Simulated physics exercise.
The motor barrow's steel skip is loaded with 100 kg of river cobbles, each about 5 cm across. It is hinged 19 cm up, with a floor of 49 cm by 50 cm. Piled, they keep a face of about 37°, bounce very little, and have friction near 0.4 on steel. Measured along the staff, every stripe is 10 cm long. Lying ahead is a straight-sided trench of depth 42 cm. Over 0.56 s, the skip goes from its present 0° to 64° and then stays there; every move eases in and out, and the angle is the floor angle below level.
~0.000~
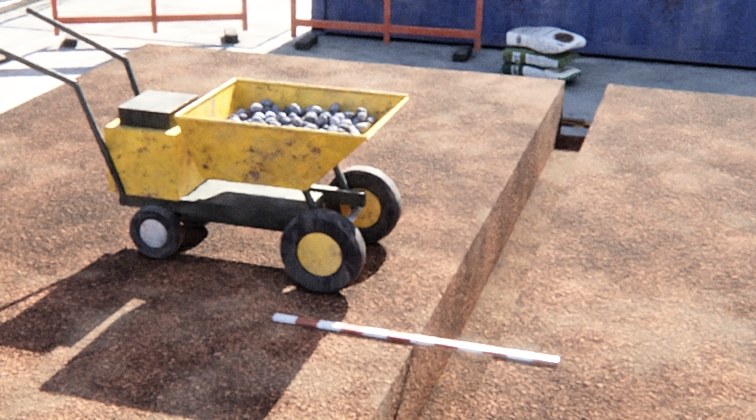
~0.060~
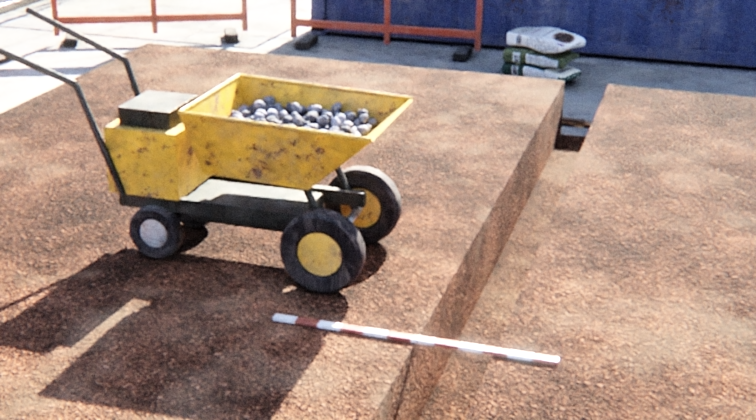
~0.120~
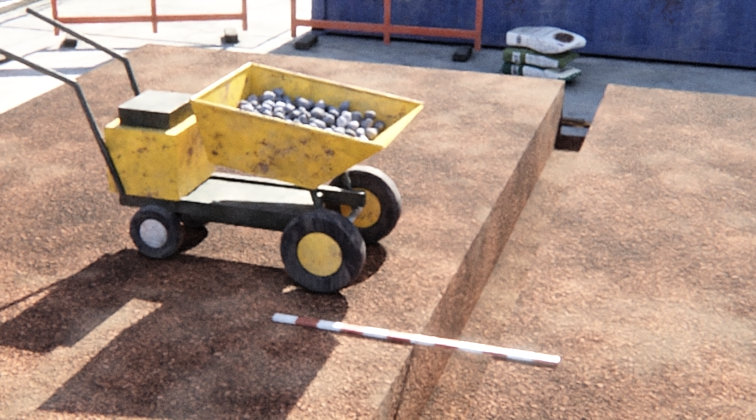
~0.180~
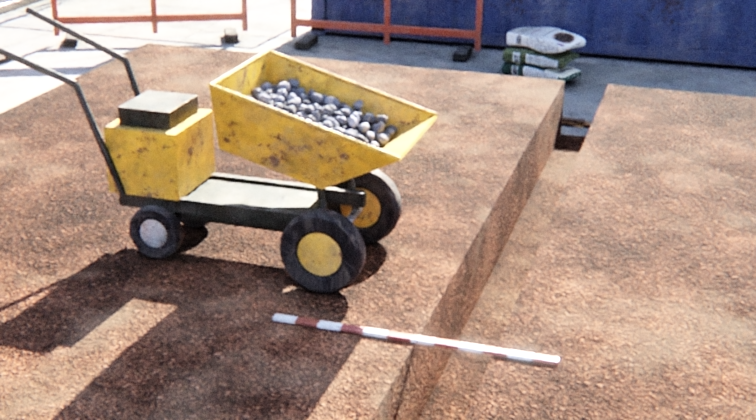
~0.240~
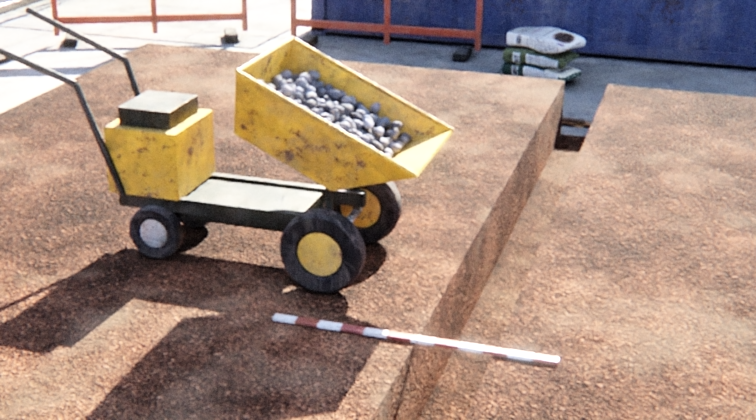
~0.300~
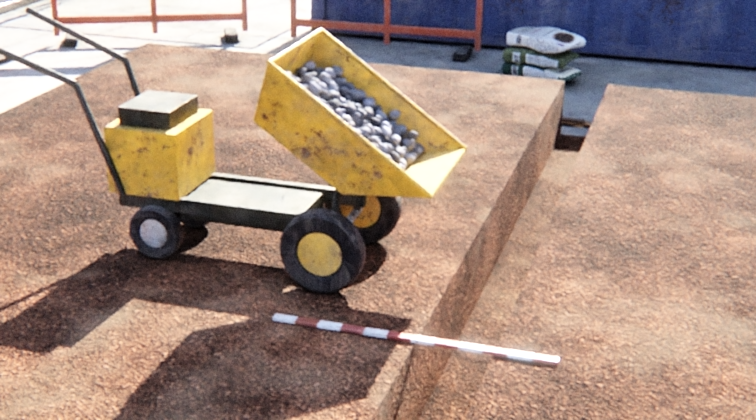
A yellow motor barrow stands on rough reddish-brown ground beside a straight-sided trench, seen from above and to one side in bright sunlight. Grey cobbles fill its skip, a red-and-white staff lies in front across the trench edge, and orange barriers, pale bags and a blue wall stand behind. The skip tilts steadily steeper towards the right, its stones shifting with it, while the wheels and camera stay still.
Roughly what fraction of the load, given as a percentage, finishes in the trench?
Some 44 per cent of the stones.
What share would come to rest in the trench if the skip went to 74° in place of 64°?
It comes out at about 50 percent.
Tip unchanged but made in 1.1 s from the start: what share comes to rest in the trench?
Close to 65 percent, then.
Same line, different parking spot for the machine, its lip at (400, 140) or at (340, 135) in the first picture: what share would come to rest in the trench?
About 15 and 70 per cent.
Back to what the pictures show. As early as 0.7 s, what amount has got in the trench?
Roughly 15 percent of the load.
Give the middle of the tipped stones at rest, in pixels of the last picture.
Middle at around (539, 289), I'd say.
After 0.4 s the floor is at 54°; 100 % in the skip; the foremost stones are at (433, 189).
After 0.7 s the floor is at 64°; 86 % in the skip, 13 % in the trench; the foremost stones are at (518, 262).
After 1.0 s the floor is at 64°; 19 % in the skip, 29 % in the trench, 52 % past the trench; the foremost stones are at (689, 313).
After 3.0 s the floor is at 64°; 0 % in the skip, 44 % in the trench, 56 % past the trench; the foremost stones are past the picture's edge.
